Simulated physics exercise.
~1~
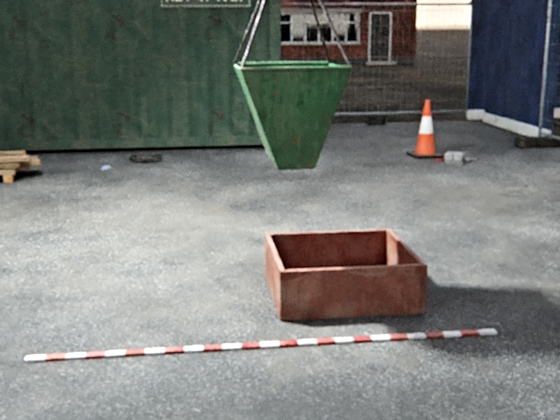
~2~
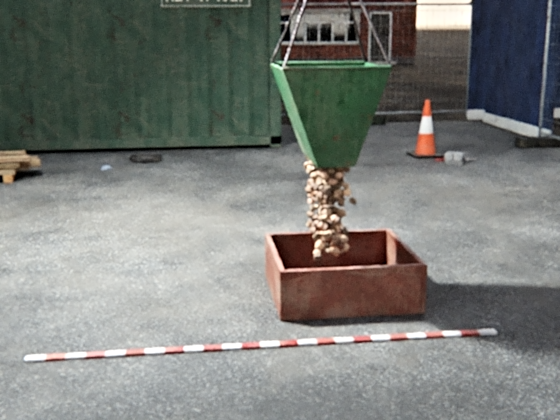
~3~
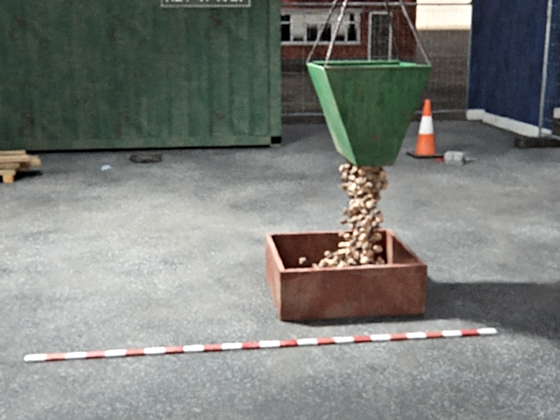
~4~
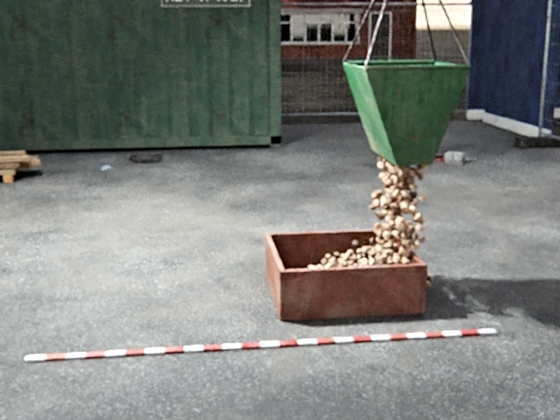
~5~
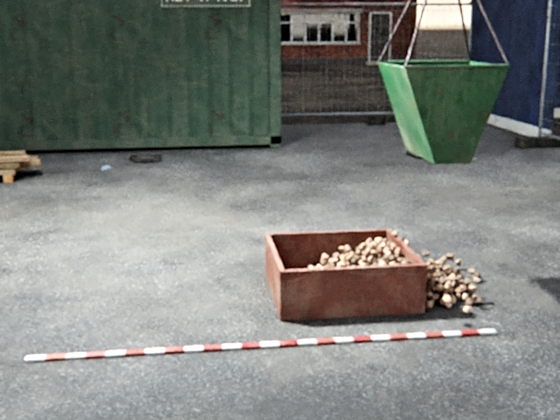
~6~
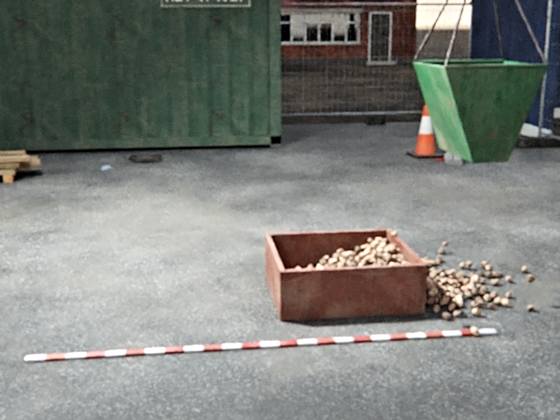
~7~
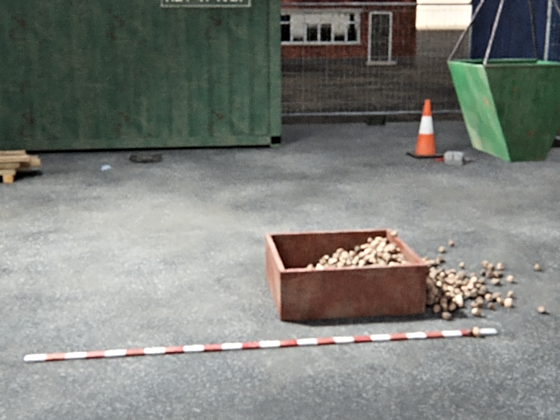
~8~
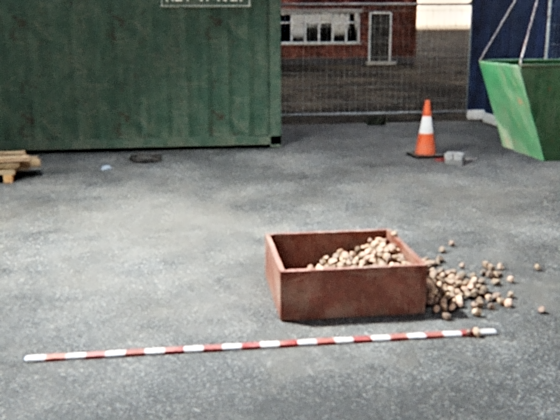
The clip shows a green skip moving right above an open reddish-brown bin in a paved yard, pouring pale brown stones from its bottom. Most land in the bin, while the rest spill beside its right side and lie scattered as the empty skip moves partly out of view.
